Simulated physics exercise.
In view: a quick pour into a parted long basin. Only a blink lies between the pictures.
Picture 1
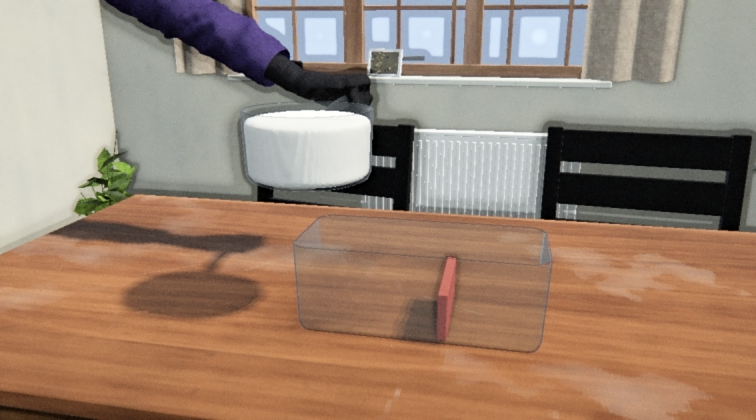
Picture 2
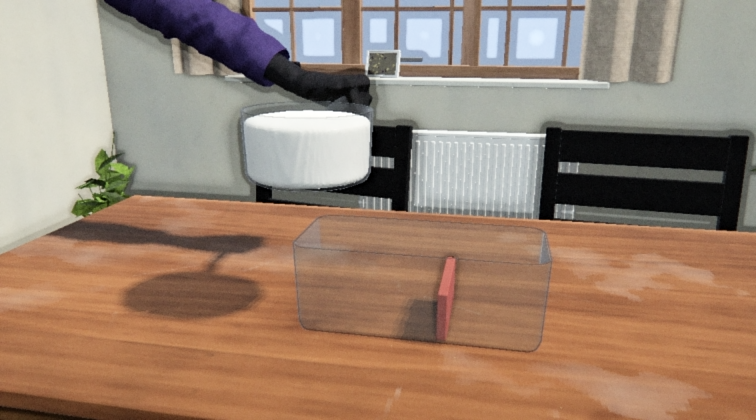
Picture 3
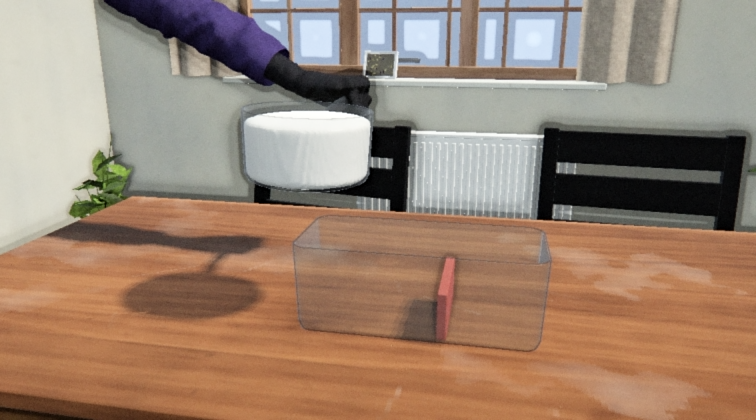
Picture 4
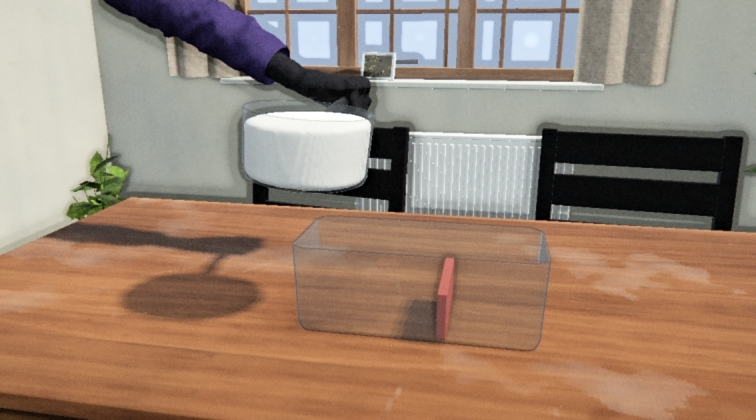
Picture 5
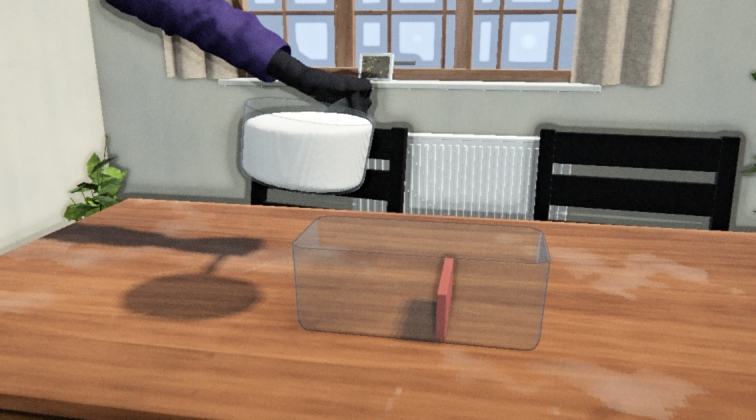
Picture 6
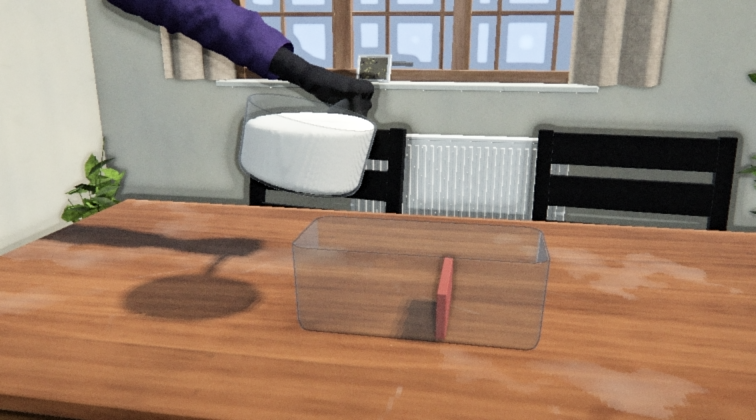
A gloved hand in a purple sleeve held a clear, round container of milk above a long see-through basin with a red divider, then slowly tilted it a little to the right.
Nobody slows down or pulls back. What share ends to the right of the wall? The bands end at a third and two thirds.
It comes to not even a third.
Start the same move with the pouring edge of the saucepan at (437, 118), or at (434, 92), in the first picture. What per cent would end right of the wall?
In turn 60 and 60 in a hundred.
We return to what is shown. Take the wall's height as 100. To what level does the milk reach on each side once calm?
The left part 80 per cent, the right part 20.
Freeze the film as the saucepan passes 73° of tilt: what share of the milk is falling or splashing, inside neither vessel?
Some 30 per cent.
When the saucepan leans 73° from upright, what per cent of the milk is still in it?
Roughly 50 in a hundred.
A moment on, the saucepan is tipped part way and 49 per cent is still to pour, 21 is left of the wall and 1 right of it.
Next, the saucepan is tipped right over and 7 per cent is still to pour, 73 is left of the wall and 4 right of it.
Then the saucepan is tipped right over and 0 per cent is still to pour, 78 is left of the wall and 11 right of it.
Later the saucepan is tipped right over and 0 per cent is still to pour, 78 is left of the wall and 11 right of it.
At rest 78 per cent lies left of the wall, 11 right of it and 11 outside.
